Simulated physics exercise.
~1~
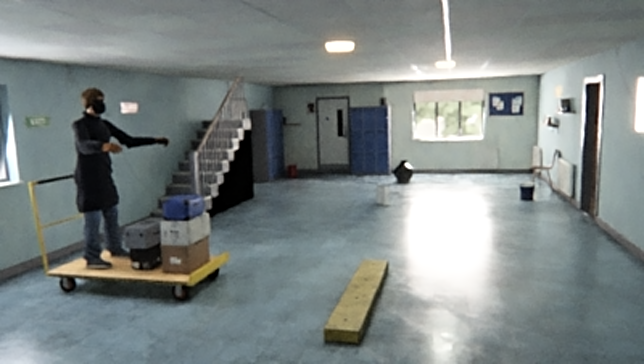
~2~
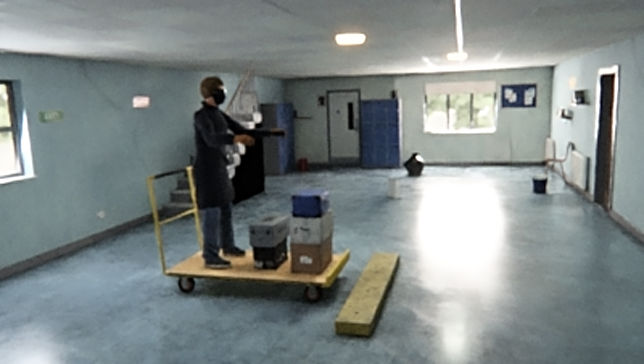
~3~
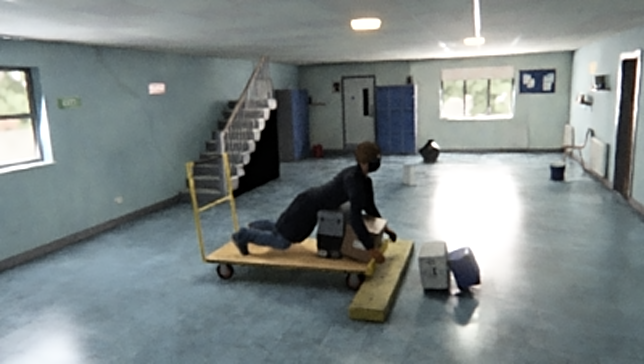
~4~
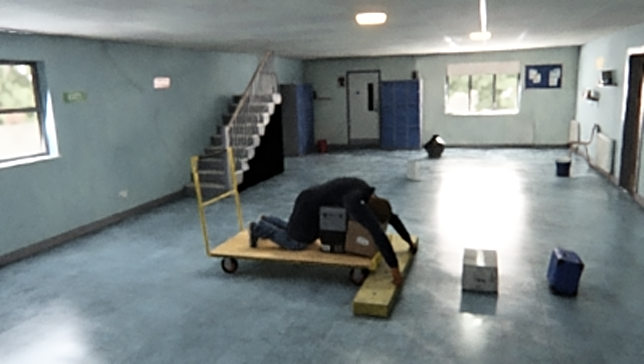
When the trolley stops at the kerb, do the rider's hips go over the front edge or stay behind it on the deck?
The rider's hips stay behind the front edge. The figure pitches forward and ends slumped over the boxes still on the deck, arms reaching down to the kerb.
